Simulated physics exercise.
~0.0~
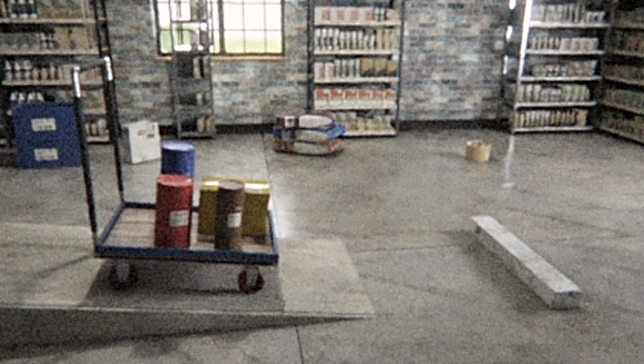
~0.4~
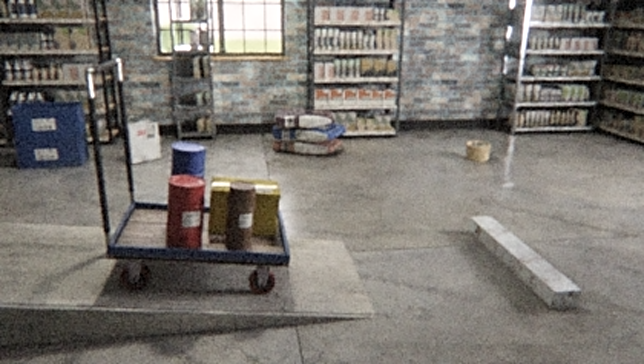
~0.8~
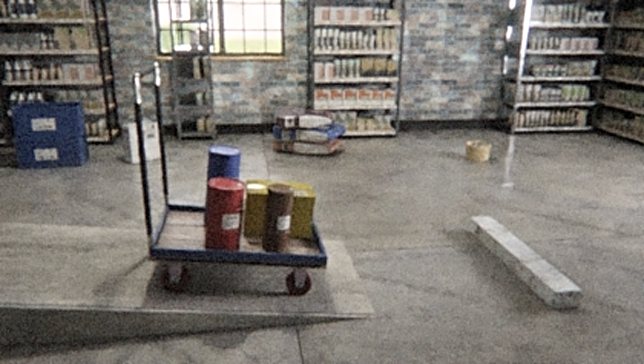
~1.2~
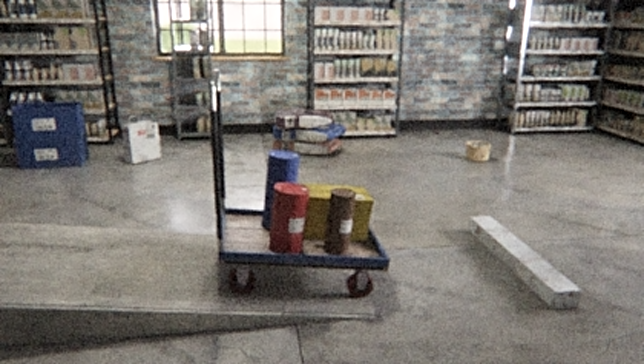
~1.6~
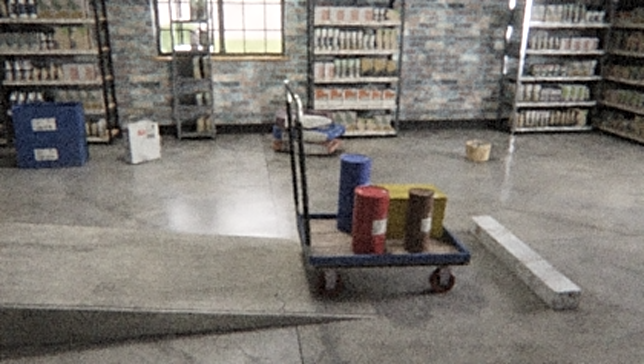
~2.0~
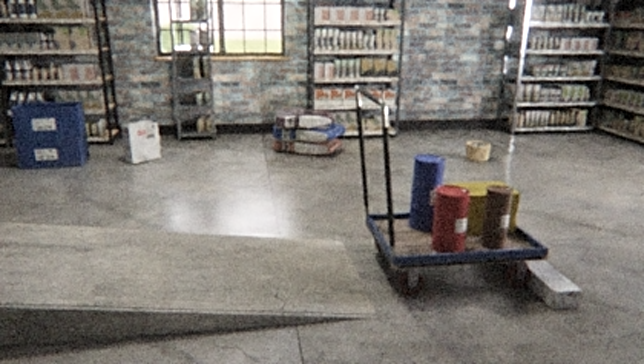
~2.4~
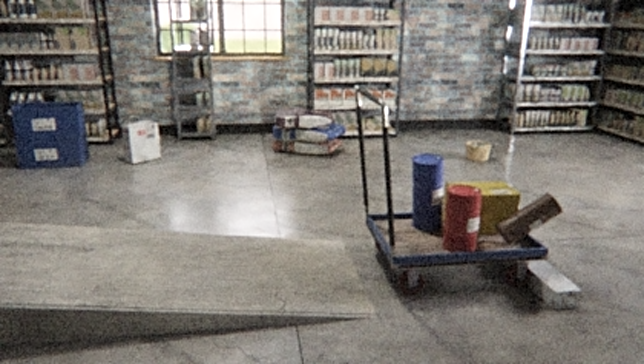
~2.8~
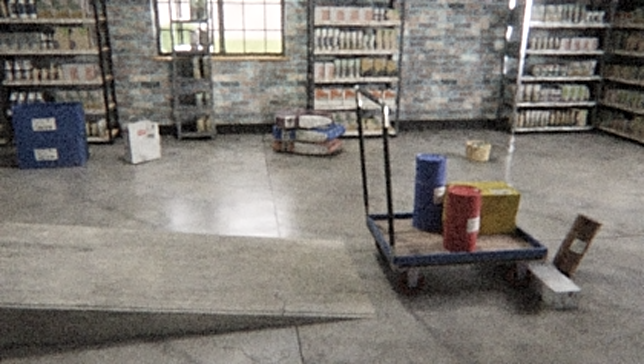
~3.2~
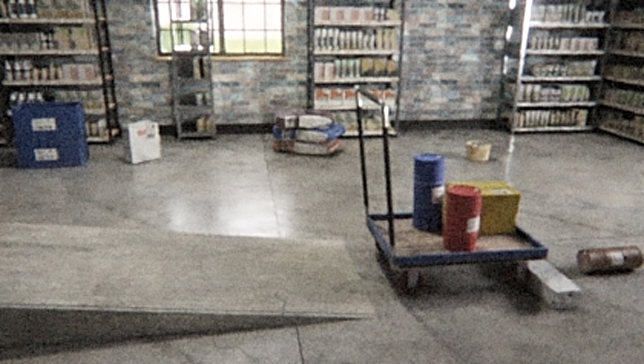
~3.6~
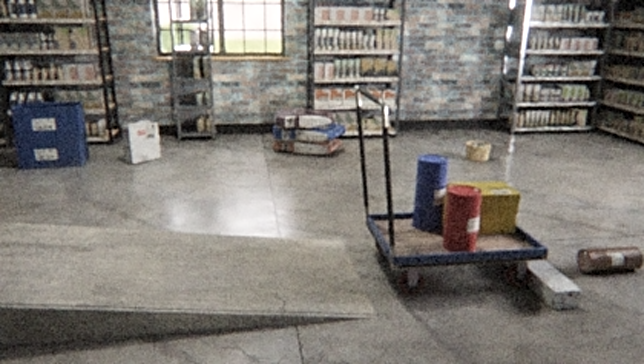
A loaded trolley rolls right off a ramp, stops at a kerb, and loses its brown canister.
